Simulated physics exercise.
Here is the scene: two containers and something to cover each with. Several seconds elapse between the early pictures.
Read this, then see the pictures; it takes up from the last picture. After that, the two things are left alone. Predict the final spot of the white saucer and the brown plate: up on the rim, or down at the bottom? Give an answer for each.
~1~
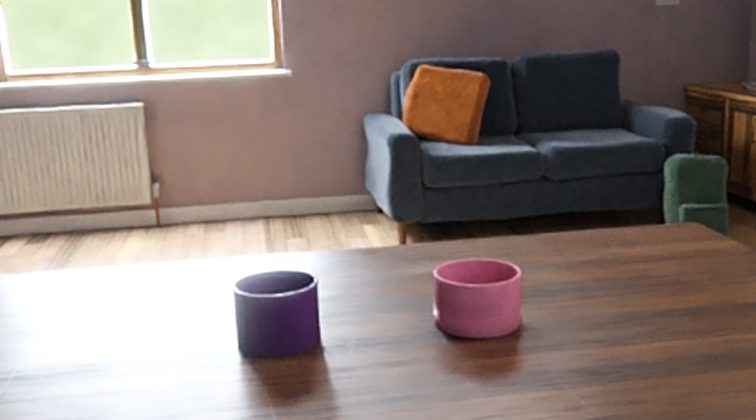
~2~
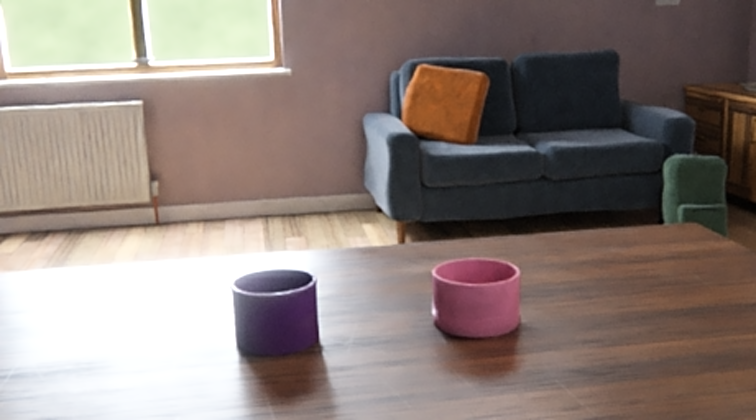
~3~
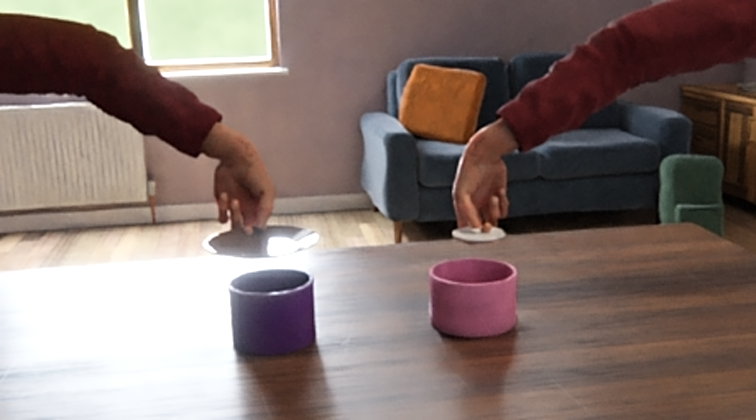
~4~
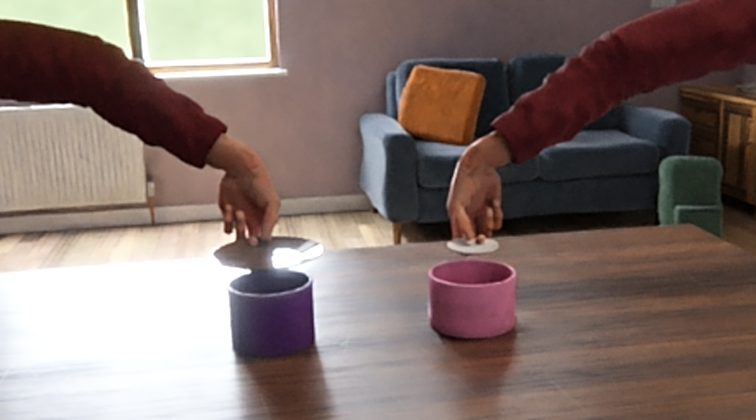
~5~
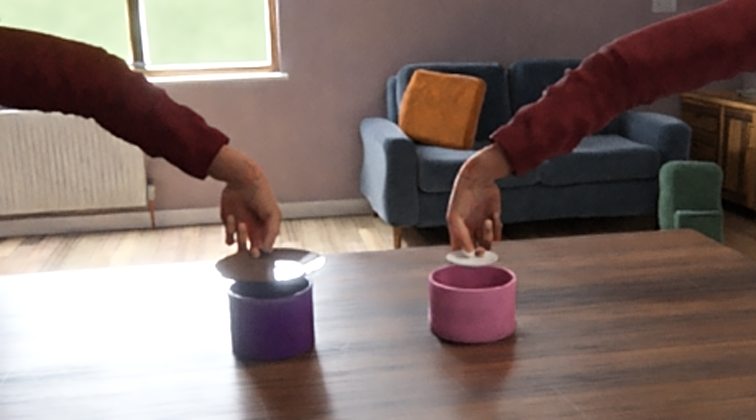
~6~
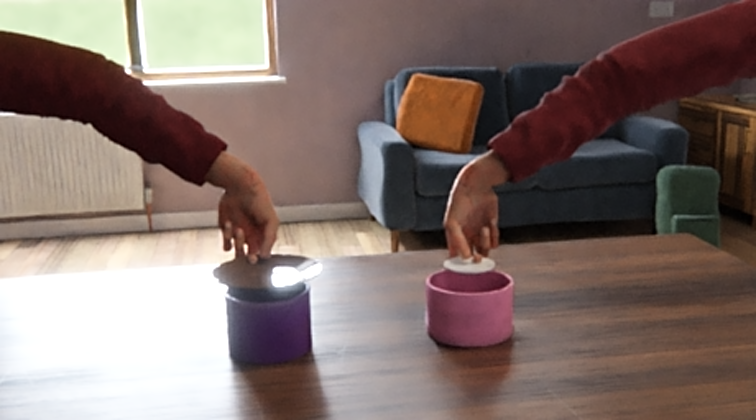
The white saucer goes down to the bottom. The brown plate stays up on the rim.
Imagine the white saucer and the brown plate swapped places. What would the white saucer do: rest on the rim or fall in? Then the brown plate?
For the white saucer, it drops in; for the brown plate, it perches on top.
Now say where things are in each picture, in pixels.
Right cup (477, 297), in the first frame.
Left beaker (276, 310), in the second frame.
Still on the way; white saucer (478, 236); right cup (473, 296), in the third frame.
Still on the way; brown plate (267, 256); left beaker (272, 310), in the fourth frame.
Still on the way; white saucer (472, 260); right cup (472, 302), in the fifth frame.
In place, still held; white saucer (469, 267); brown plate (266, 275); left beaker (269, 318), in the sixth frame.
Then, 0.10 s after the last picture, white saucer moved a little near (469, 279); brown plate moving near (267, 284).
Then, 0.16 s after the last picture, white saucer falling near (469, 315); brown plate sitting on the rim near (267, 283).
Then, 0.26 s after the last picture, white saucer falling near (469, 322); brown plate sitting on the rim near (267, 283).
At rest, the white saucer slips past the rim, near (469, 324); the brown plate works as a lid, near (267, 283).
